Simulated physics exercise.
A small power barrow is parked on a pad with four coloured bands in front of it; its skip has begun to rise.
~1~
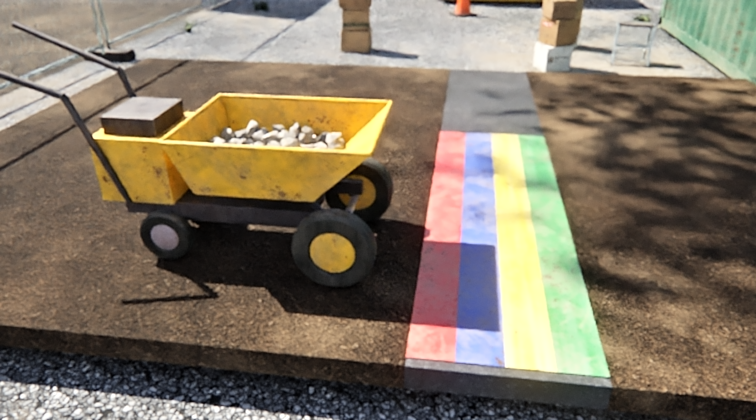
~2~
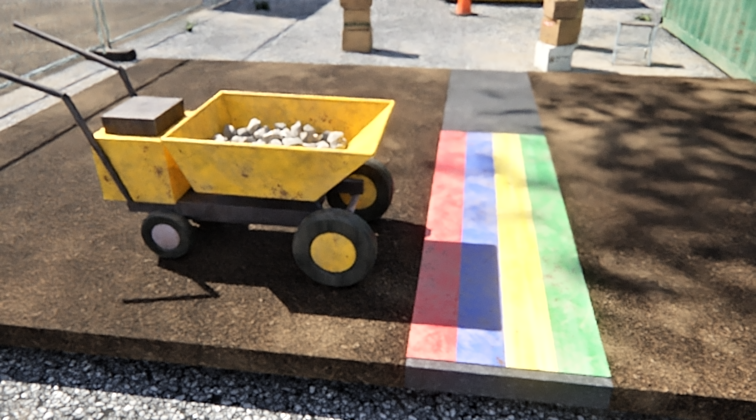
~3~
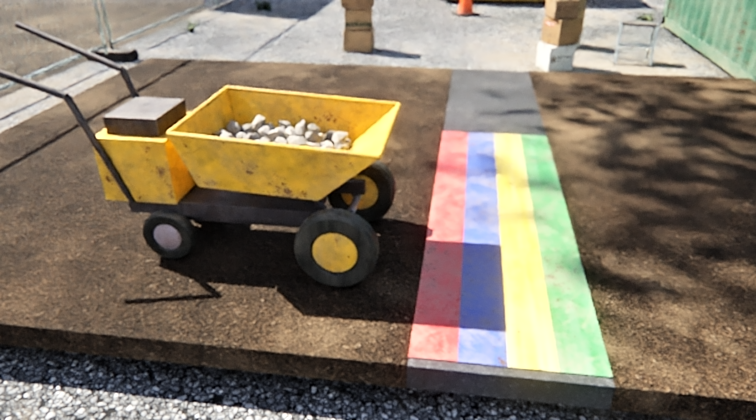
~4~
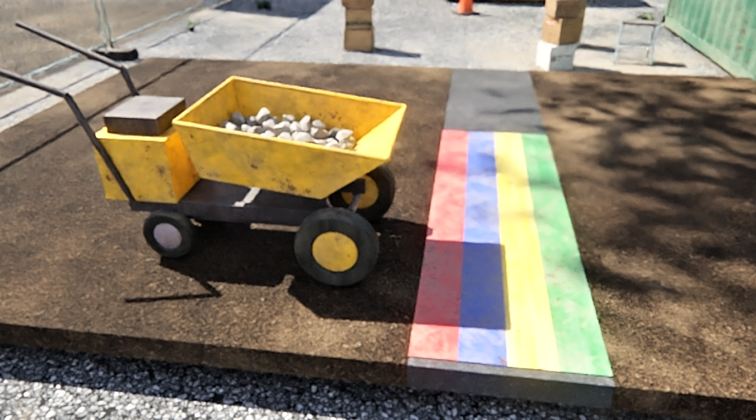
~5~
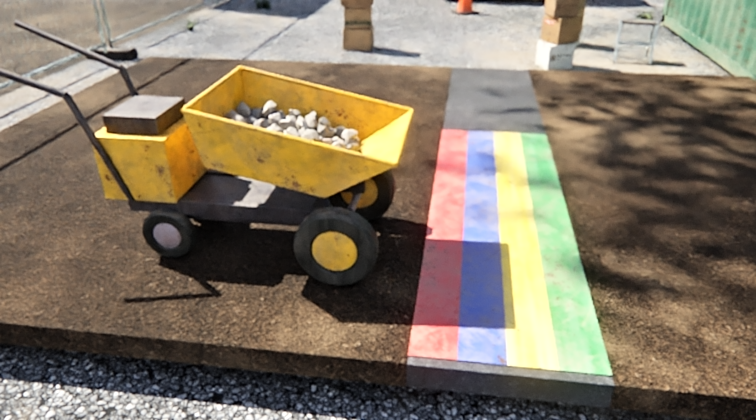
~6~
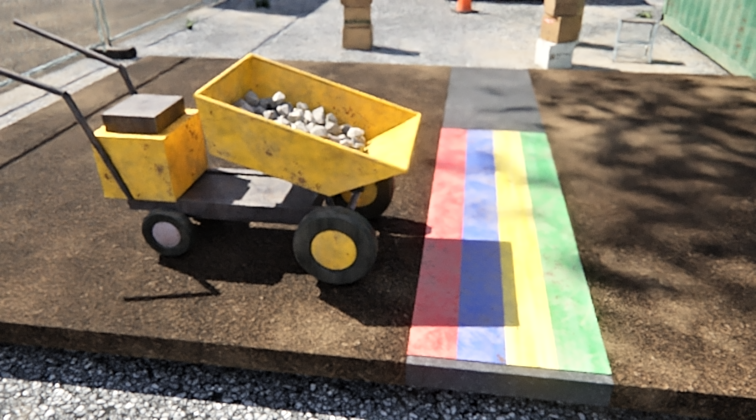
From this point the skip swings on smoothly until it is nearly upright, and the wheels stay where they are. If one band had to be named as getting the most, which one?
I would name blue.
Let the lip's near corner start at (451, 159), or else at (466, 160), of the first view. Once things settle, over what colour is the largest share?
Green, then the green strip.
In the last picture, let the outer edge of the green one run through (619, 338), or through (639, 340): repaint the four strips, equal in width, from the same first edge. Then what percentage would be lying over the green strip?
Close to 10 percent, and close to 10 percent.
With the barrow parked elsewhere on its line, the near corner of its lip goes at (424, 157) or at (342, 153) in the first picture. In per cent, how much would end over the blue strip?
10 % and 30 %.
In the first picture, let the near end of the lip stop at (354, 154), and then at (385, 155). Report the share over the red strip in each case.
30 and 0 in a hundred, in that order.
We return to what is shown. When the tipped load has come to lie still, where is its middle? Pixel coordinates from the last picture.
Close to (498, 253) in the last picture.
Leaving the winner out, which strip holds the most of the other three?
Behind the top strip comes the yellow one.
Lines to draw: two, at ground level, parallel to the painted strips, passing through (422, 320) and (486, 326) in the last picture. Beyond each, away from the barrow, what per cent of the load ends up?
Around 100 per cent for the first, around 60 per cent for the second.
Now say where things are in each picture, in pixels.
The first frame shows lip of the skip at (370, 154), level; top of the load at (273, 150), broken stones; red strip at (434, 320); blue strip at (480, 324); yellow strip at (527, 328); green strip at (574, 332).
The second frame shows lip of the skip at (372, 155), level; top of the load at (262, 147).
The third frame shows lip of the skip at (379, 157), tipped barely; top of the load at (266, 144).
The fourth frame shows lip of the skip at (386, 160), tipped a little; top of the load at (253, 133).
The fifth frame shows lip of the skip at (395, 165), tipped a little; top of the load at (252, 123).
The sixth frame shows lip of the skip at (405, 171), tipped clearly; top of the load at (260, 113); red strip at (436, 317); blue strip at (481, 321); yellow strip at (528, 325); green strip at (576, 329).
Soon, skip tipped steeply; all in the skip.
A while on, skip tipped steeply; most in the skip; a stray few over the red strip; about a quarter over the blue strip.
Towards the end, skip tipped right over; a stray few in the skip; a small part over the red strip; about a third over the blue strip; about a quarter over the yellow strip; a small part over the green strip; a small part off the paint.
Finally, skip tipped right over; about a quarter over the red strip; about a third over the blue strip; about a quarter over the yellow strip; a small part over the green strip; a small part off the paint.
